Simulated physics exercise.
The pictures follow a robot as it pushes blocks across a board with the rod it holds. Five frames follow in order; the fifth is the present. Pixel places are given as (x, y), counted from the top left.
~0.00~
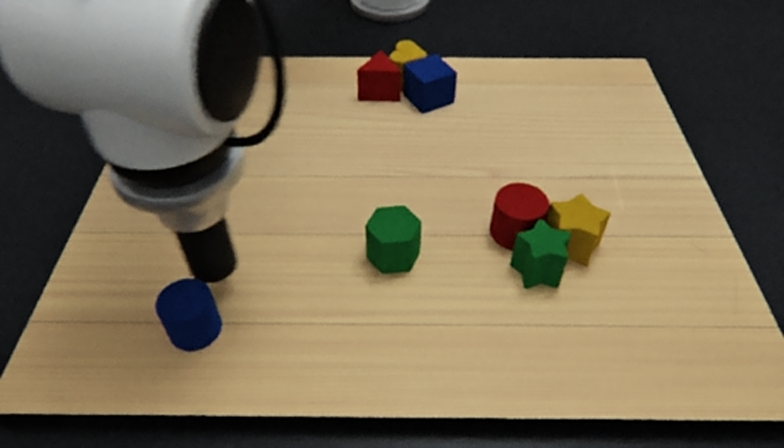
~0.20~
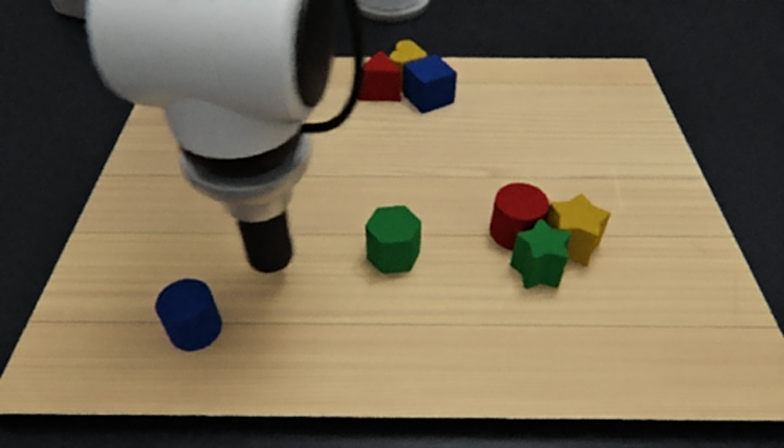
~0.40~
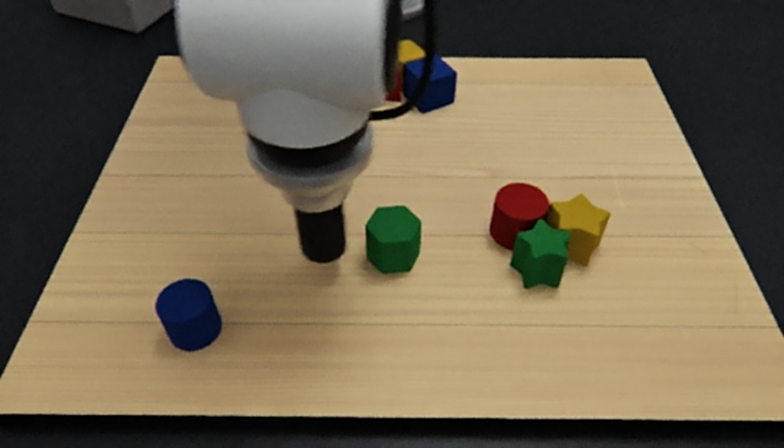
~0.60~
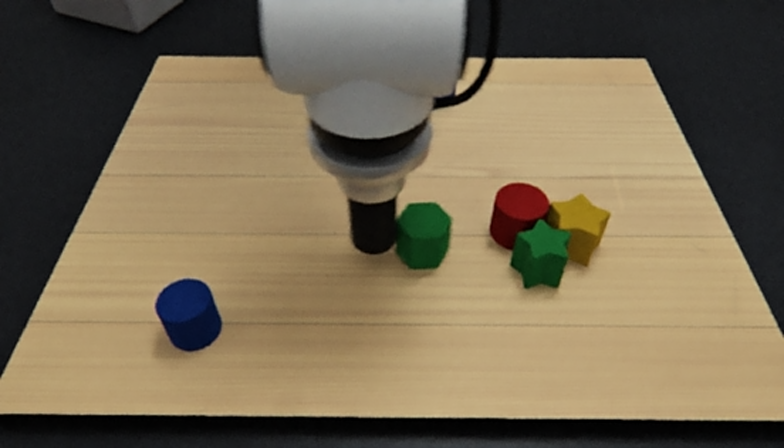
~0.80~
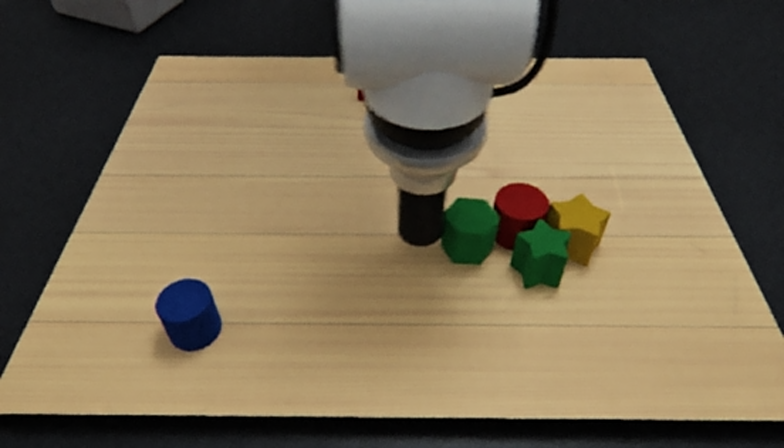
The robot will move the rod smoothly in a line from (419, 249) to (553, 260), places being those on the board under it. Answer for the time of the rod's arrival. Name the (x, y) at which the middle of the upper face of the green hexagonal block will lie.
About (593, 206).
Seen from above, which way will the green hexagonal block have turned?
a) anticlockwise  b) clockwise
Choice a: Anticlockwise.
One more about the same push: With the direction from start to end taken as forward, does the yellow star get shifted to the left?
Yes, that is what happens.
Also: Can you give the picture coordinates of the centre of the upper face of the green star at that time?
Close to (611, 245).
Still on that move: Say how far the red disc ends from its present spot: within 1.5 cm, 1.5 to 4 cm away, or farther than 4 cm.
It falls in the over 4 cm band.
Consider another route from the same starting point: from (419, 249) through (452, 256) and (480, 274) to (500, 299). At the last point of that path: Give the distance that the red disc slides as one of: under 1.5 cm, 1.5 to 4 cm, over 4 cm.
The answer will be the middling band, 1.5 to 4 cm.
On the path given first. One third of the way, rod (468, 235); green hexagonal block (520, 218); red disc (555, 193); green star (568, 243); yellow star (602, 212), turned 35° clockwise.
Two thirds of the way, rod (514, 239); green hexagonal block (561, 211), turned 35° anticlockwise; red disc (580, 180); green star (596, 241), turned 75° clockwise; yellow star (623, 213), turned 35° clockwise.
At the end, rod (559, 242); green hexagonal block (593, 206), turned 65° anticlockwise; red disc (588, 170); green star (611, 245), turned 105° clockwise; yellow star (650, 208), turned 55° clockwise.
